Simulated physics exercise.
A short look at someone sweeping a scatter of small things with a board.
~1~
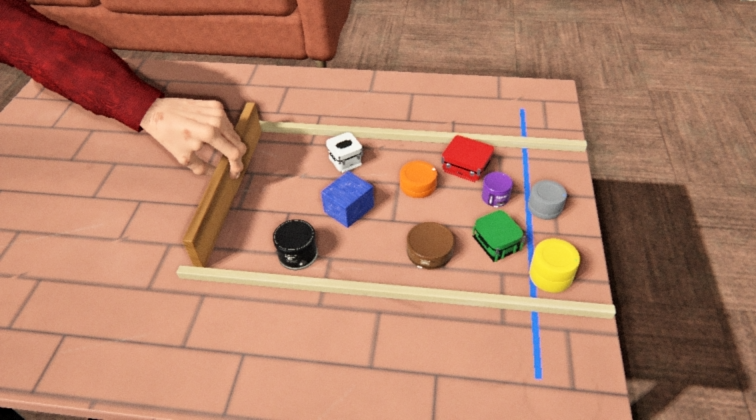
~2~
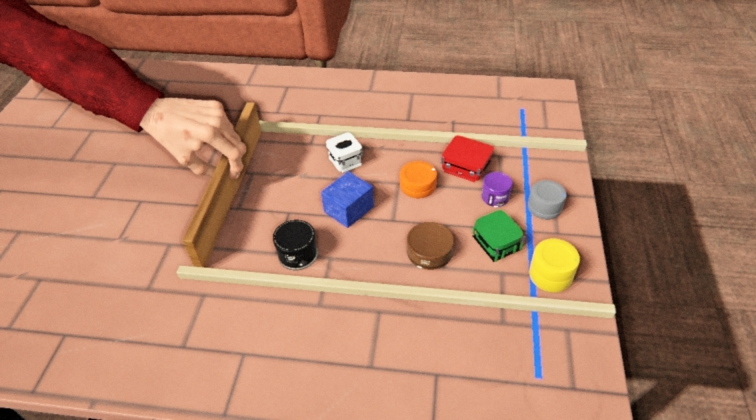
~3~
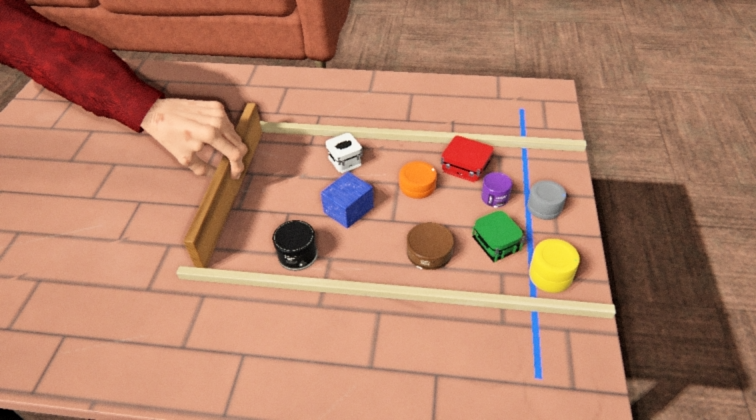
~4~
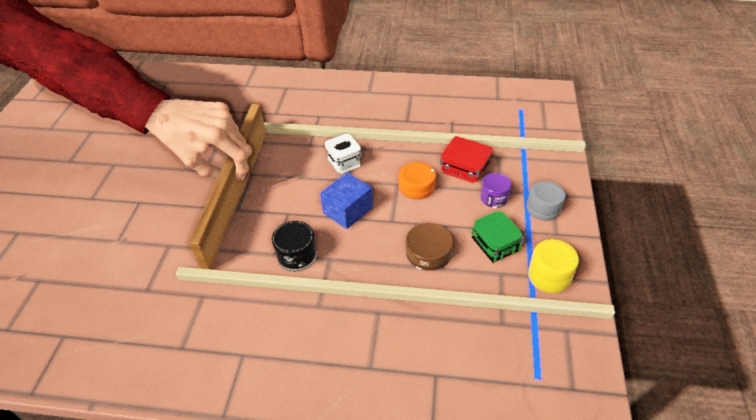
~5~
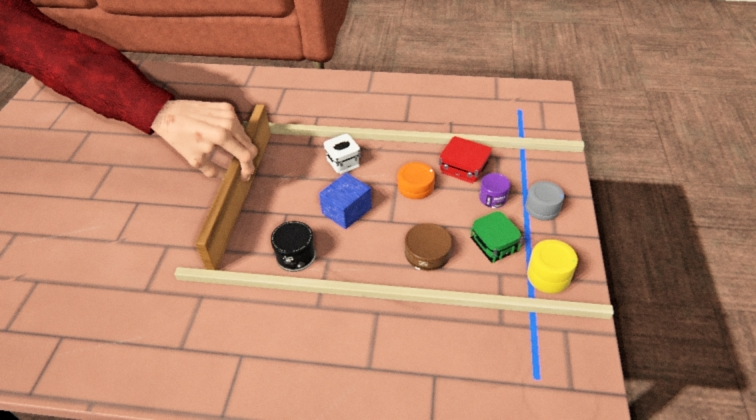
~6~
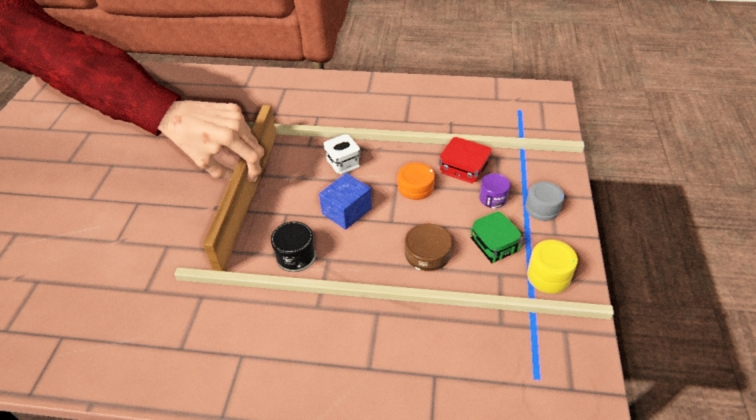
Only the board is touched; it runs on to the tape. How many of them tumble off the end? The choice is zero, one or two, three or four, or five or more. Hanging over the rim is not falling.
Outcome: The number that fall off is one or two.
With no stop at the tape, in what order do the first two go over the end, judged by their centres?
They are the grey lid, then the purple tub.
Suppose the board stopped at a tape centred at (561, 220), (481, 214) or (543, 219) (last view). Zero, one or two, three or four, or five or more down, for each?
In that order: Five or more; zero; either three or four.
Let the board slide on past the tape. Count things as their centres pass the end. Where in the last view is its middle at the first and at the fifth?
Near (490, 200) and (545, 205).
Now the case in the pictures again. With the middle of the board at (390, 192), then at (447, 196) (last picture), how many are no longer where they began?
The counts are 5 and 9.
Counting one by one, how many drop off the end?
In all, 2 of them.
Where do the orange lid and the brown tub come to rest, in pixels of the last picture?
Near (574, 191) and (553, 246).
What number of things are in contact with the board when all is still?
In contact: 4.
Soon after, none off yet; grey lid at rest near (545, 201); yellow lid at rest near (552, 267); green case at rest near (496, 237).
Then, none off yet; grey lid moving near (548, 202); yellow lid at rest near (552, 267); green case moved about its own width near (523, 230).
At rest, the number that fall off is one or two; fallen, purple tub and grey lid.
